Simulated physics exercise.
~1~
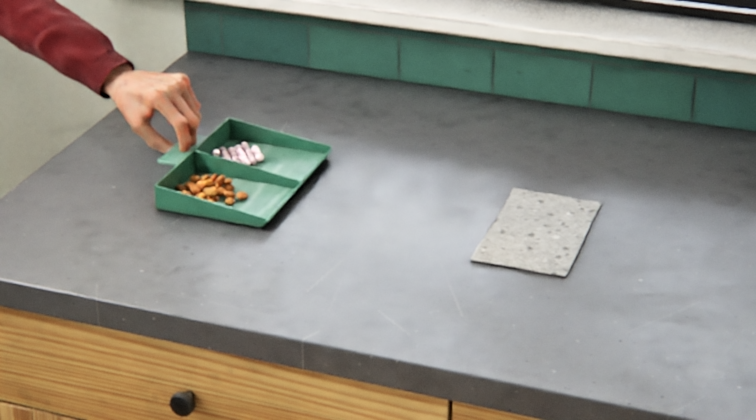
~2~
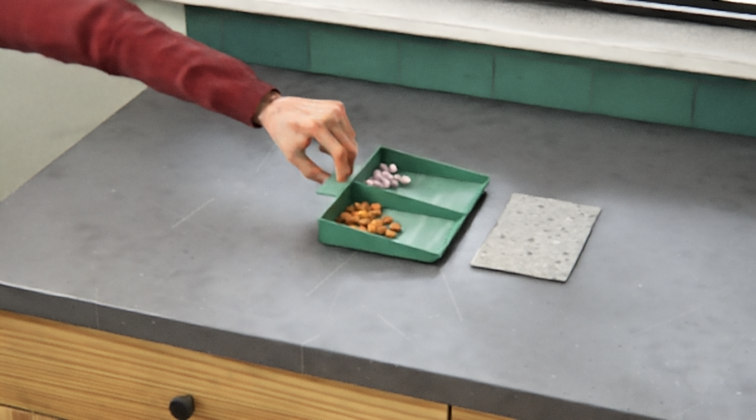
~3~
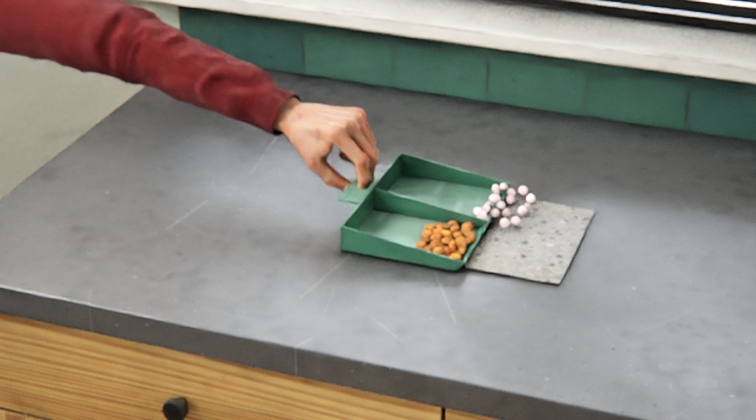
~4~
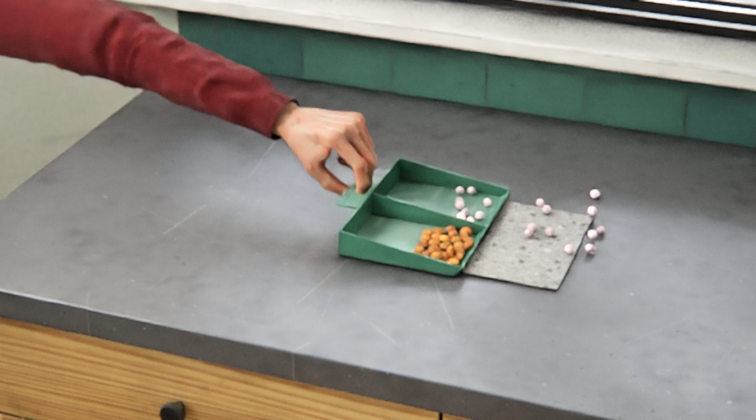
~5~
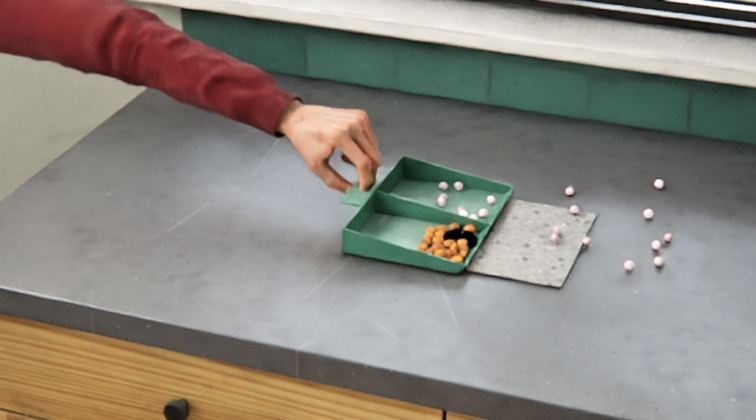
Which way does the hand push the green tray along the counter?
The hand pushes the tray to the right, until it stops at the gray slab.
Green divided tray sliding right under a hand and stopping at a gray slab, brown pieces staying inside, some pinkish ones scattering beyond.
